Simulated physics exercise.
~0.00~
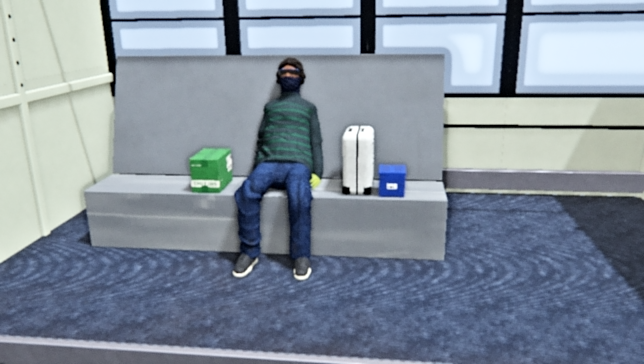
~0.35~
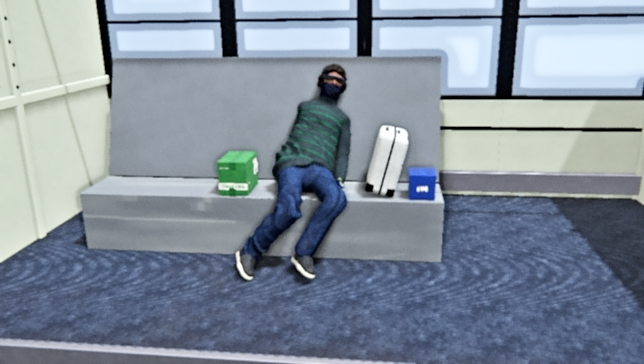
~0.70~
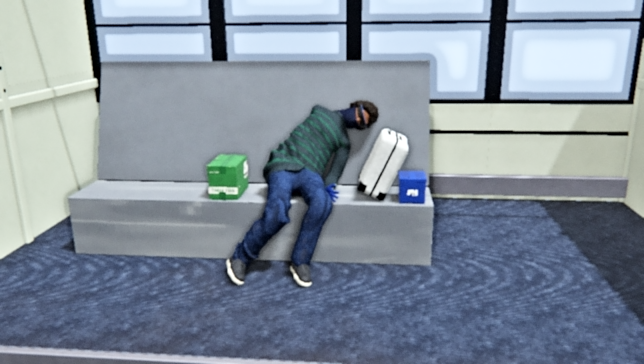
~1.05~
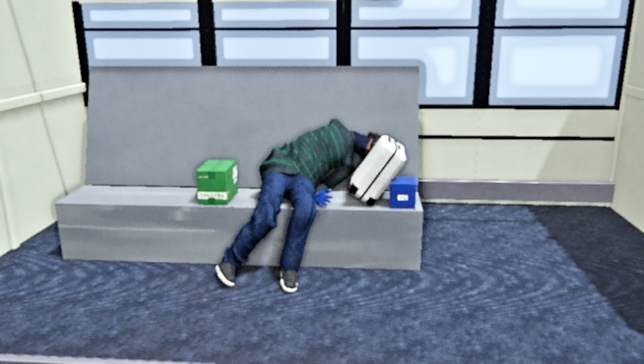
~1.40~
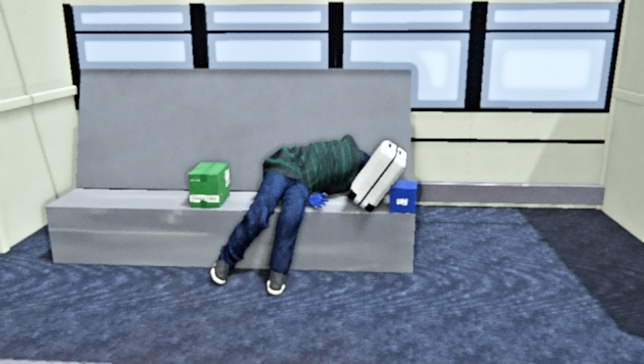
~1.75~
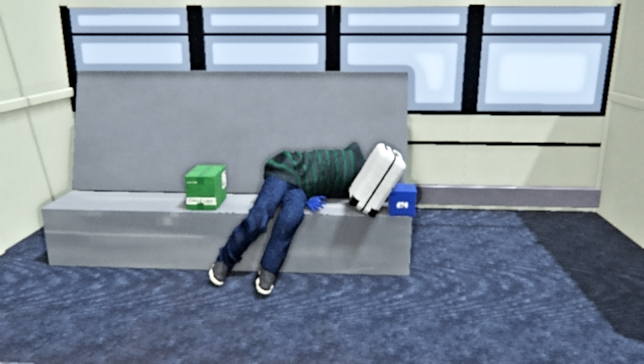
A grey bench stands on dark blue carpet inside a shuttle compartment, seen from the front, with pale walls and a row of windows behind. A masked passenger in a green top and jeans sits limp at its middle, a green box to the left, an upright white case and a small blue box to the right. The passenger sways right as the case tilts and the boxes shift slightly right. The upper body then folds sideways, and the head drops behind the leaning case. Finally the passenger lies slumped, hips still on the seat, and all three items remain on the bench, the blue box at its right end.
